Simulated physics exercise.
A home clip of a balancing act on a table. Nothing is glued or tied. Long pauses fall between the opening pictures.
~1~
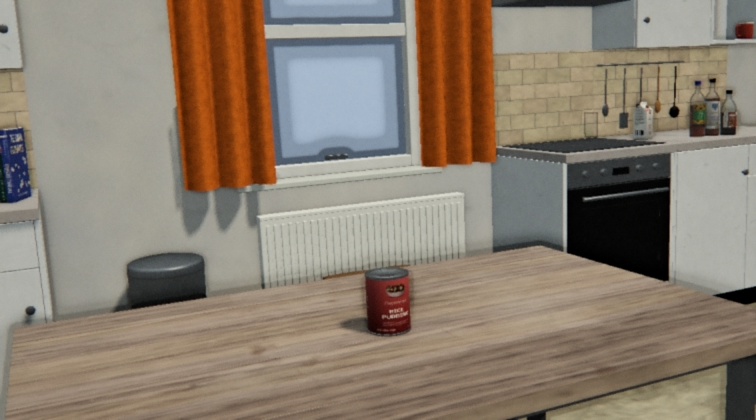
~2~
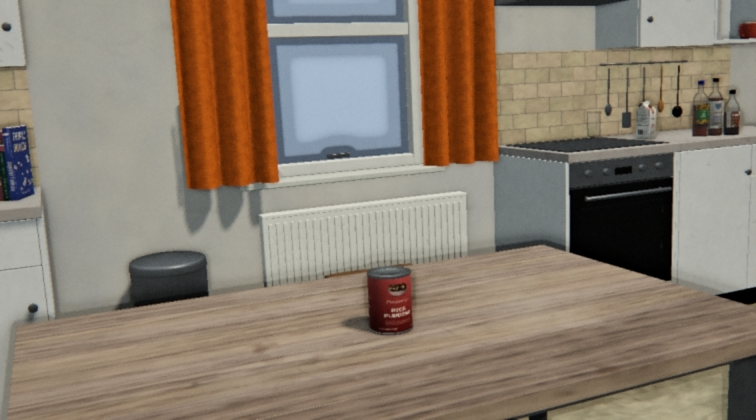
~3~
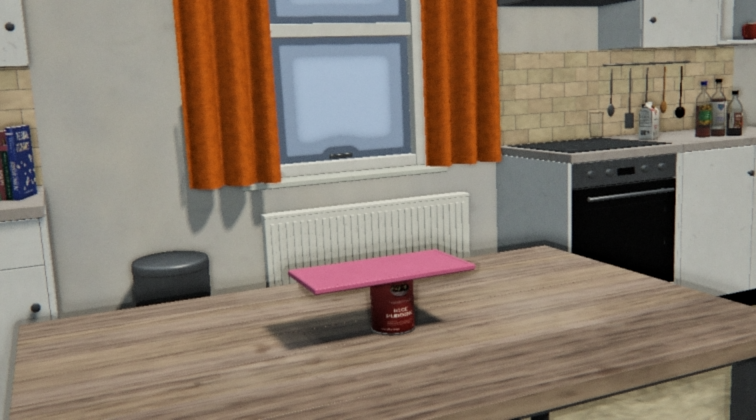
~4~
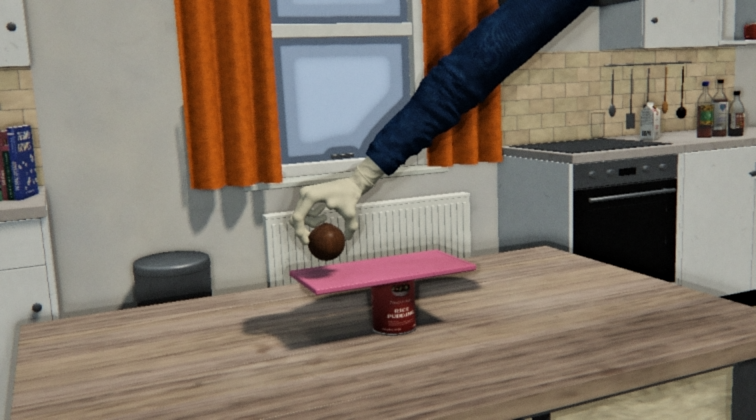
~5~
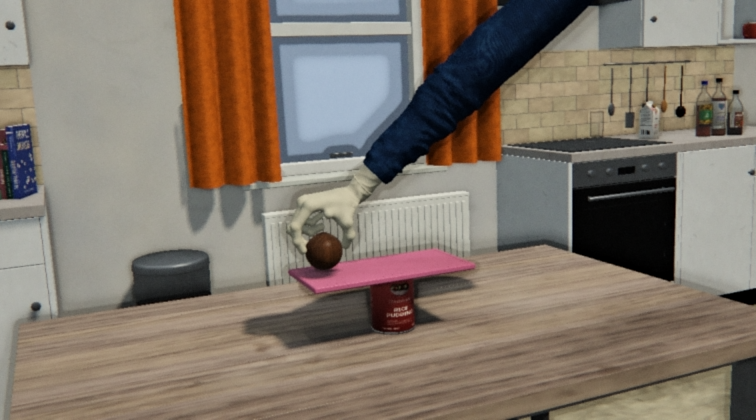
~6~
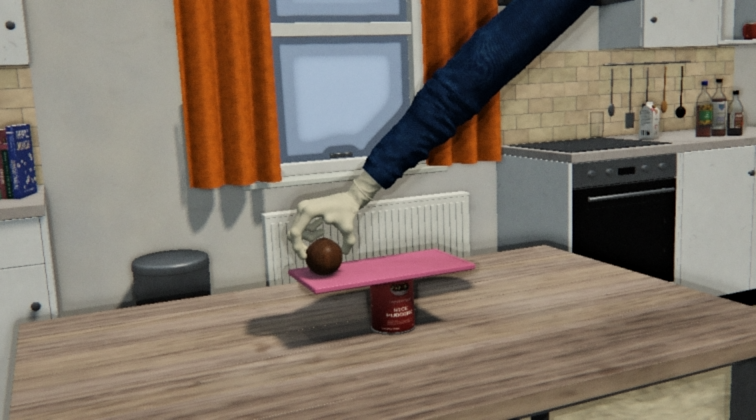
In a kitchen seen from across a wooden table, orange curtains frame a window above a white radiator, with an oven to the right. A red tin stands near the middle of the table, and a pink board then appears across its top. A pale-gloved hand on a blue-sleeved arm reaches in from the upper right and lowers a brown ball-like object onto the board's left end.
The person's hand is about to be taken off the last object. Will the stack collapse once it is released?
Yes, it collapses.
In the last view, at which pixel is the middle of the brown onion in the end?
At about (215, 344).
Then, 0.40 s on from there, brown onion now fallen; pink lid turned 40° from how it was put.
Then, 0.60 s on from there, pink lid turned 37° from how it was put.
Then, 0.90 s on from there, pink lid now fallen.
In the end, fallen, brown onion and pink lid; red tin unmoved. At the end, from the last picture's camera, brown onion near (215, 344). The stack gives way.
